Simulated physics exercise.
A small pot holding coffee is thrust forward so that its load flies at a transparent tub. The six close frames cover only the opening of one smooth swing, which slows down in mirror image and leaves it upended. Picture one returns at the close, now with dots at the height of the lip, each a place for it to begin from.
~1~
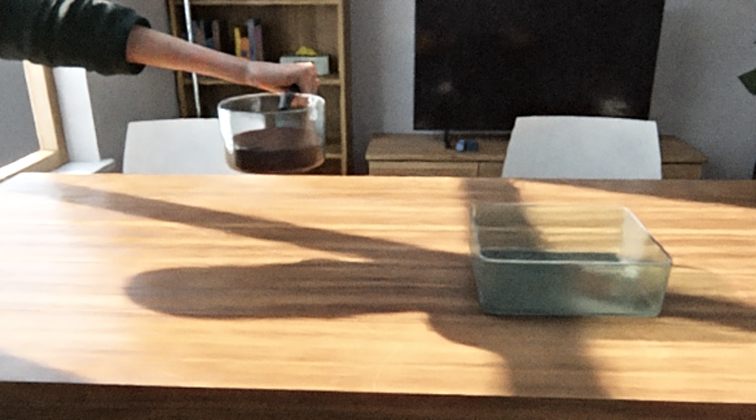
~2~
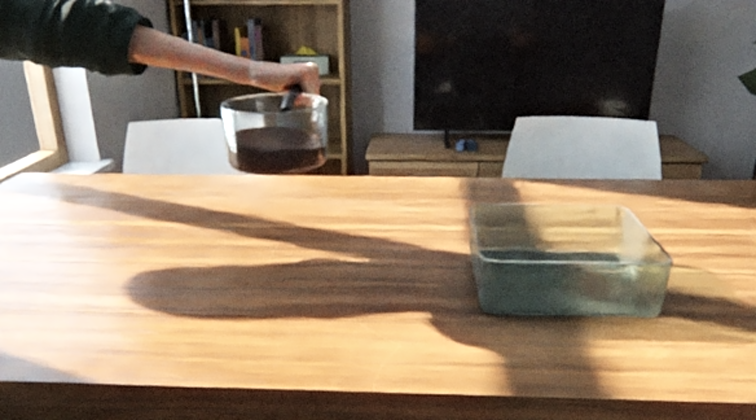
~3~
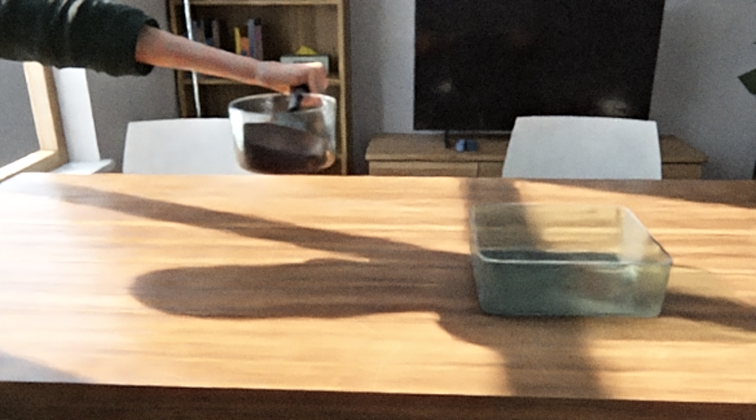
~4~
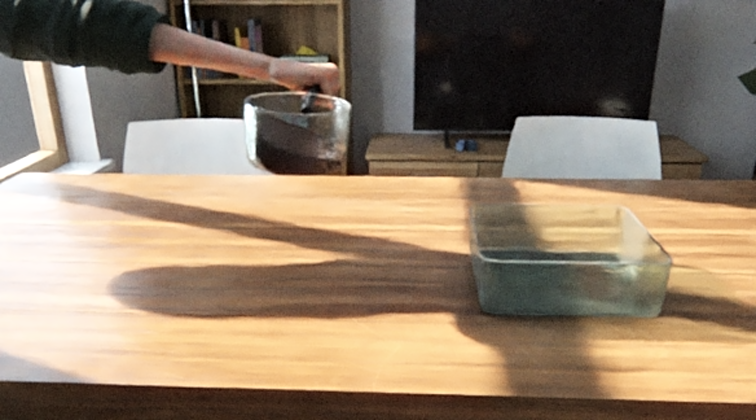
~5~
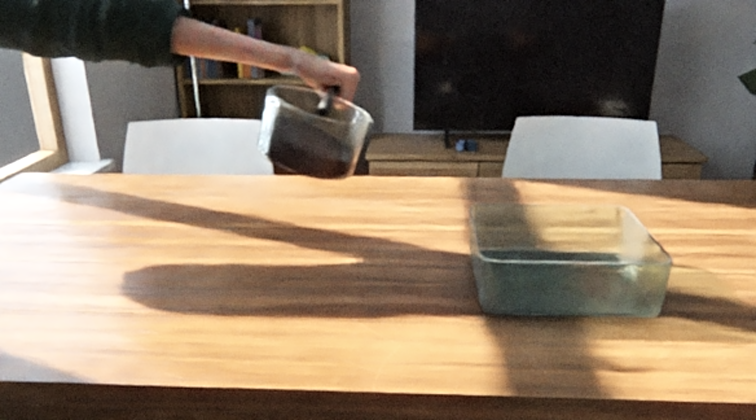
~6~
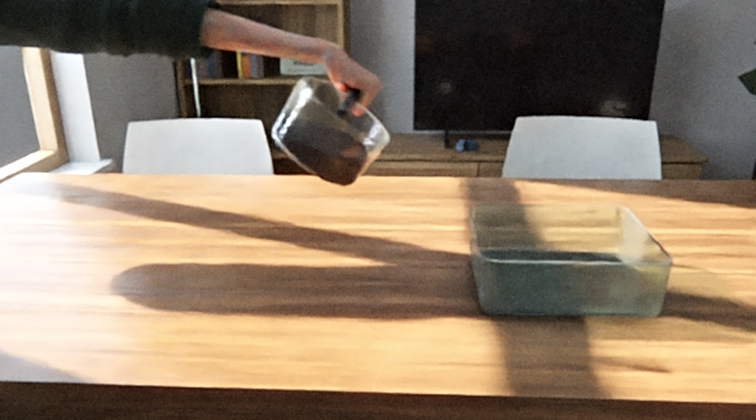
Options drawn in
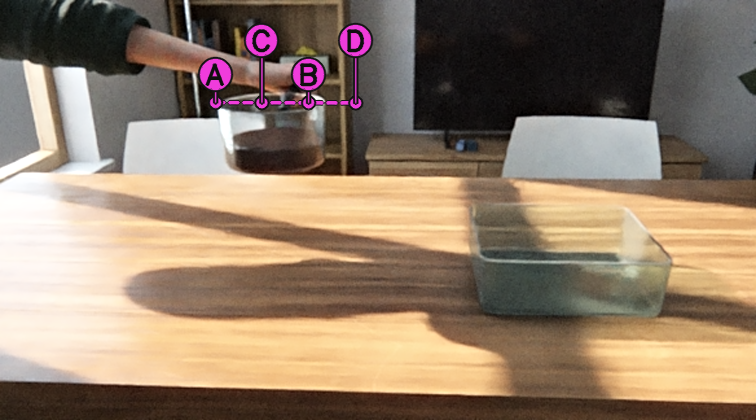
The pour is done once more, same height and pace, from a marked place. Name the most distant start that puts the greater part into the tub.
The limit is D.
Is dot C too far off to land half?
Yes, that goes wrong.
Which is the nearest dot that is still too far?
B.
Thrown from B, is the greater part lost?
Yes, it does.
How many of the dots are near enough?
One.
On the marked copy, A at (215, 102); B at (308, 102); C at (261, 102); D at (355, 102).
With A, about 0 % lands in the tub, 100 % falls short.
With B, about 19 % lands in the tub, 77 % falls short and 4 % goes beside or beyond.
With C, about 0 % lands in the tub, 100 % falls short.
With D, about 73 % lands in the tub, 9 % falls short and 18 % goes beside or beyond.
